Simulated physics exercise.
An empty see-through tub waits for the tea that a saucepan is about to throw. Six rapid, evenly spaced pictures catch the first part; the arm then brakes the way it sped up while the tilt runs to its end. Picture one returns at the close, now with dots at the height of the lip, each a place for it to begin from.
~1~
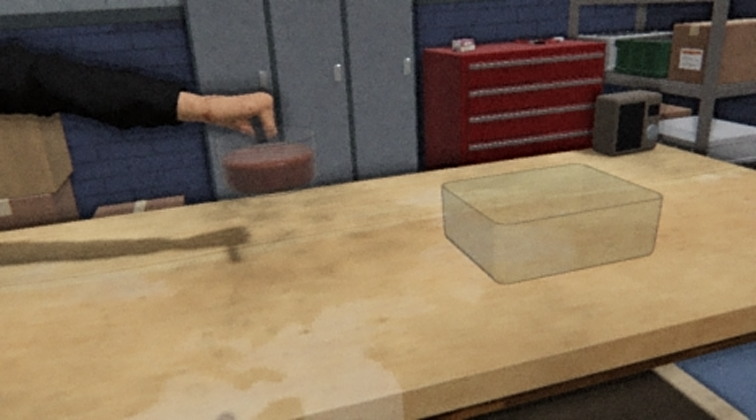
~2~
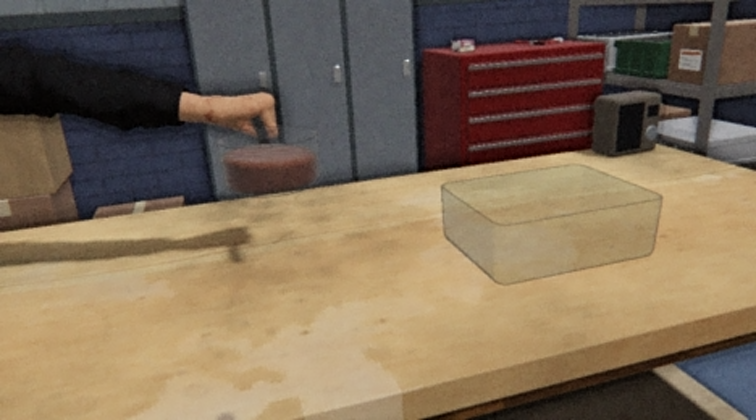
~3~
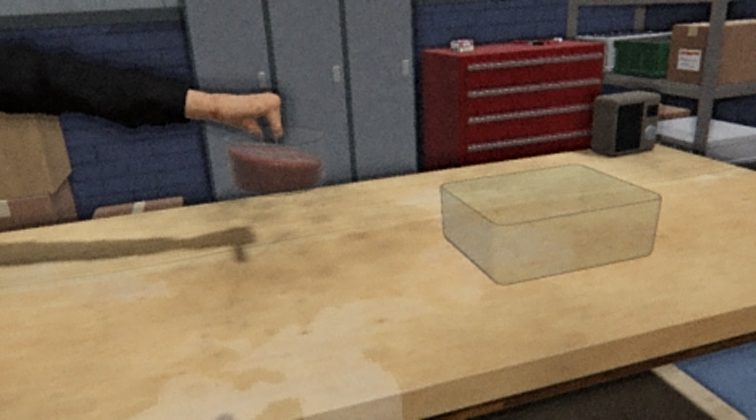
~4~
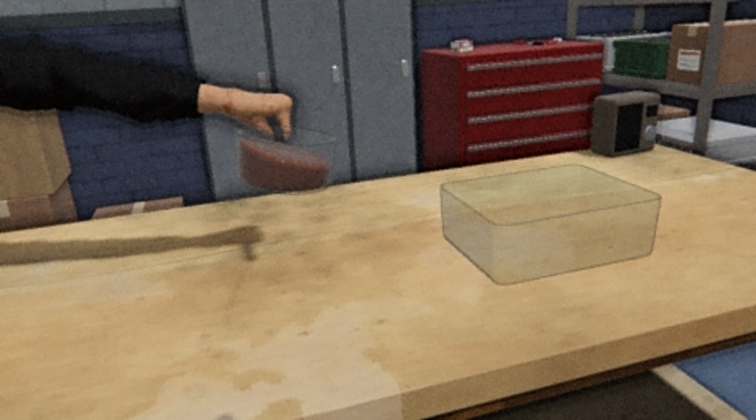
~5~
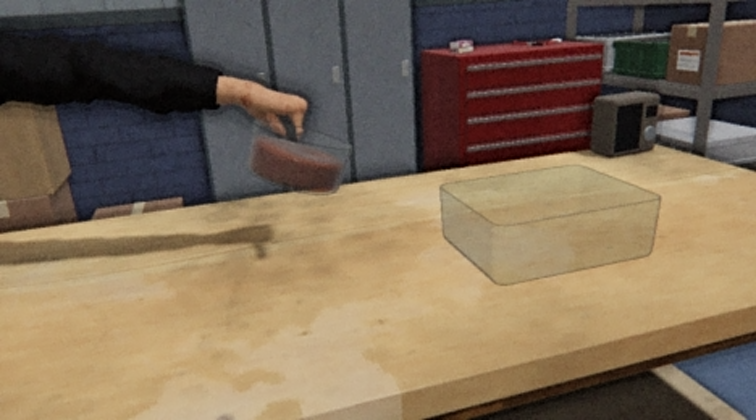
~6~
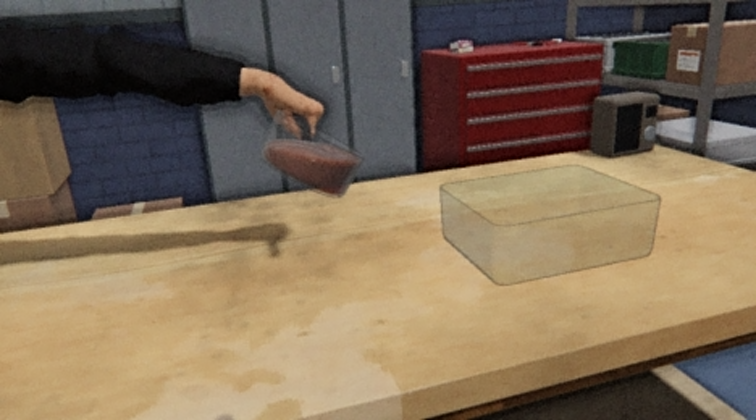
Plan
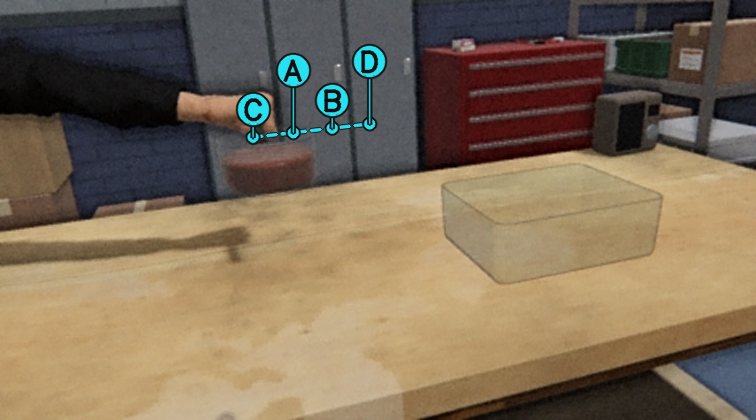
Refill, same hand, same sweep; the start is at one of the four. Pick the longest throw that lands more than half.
D is the one.
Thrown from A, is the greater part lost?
Yes.
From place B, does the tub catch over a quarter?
No, it does not.
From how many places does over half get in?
One of the four.
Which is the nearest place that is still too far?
B it is.
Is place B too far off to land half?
Yes, it does.
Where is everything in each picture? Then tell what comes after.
Upright, lip at (313, 130); tub from (493, 284) to (650, 252); nothing has left yet.
Upright, lip at (315, 130); nothing has left yet.
Tipped about 3°, lip at (322, 132); nothing has left yet.
Tipped about 9°, lip at (334, 136); nothing has left yet.
Tipped about 20°, lip at (349, 144); nothing has left yet.
Tipped about 33°, lip at (362, 154); nothing has left yet.
On the marked copy, A at (293, 132); B at (332, 128); C at (253, 137); D at (369, 123).
Choosing A, about 0 % lands in the tub, 98 % falls short.
Choosing B, about 11 % lands in the tub, 87 % falls short.
Choosing C, about 0 % lands in the tub, 100 % falls short.
Choosing D, about 77 % lands in the tub, 19 % falls short and 4 % goes beside or beyond.
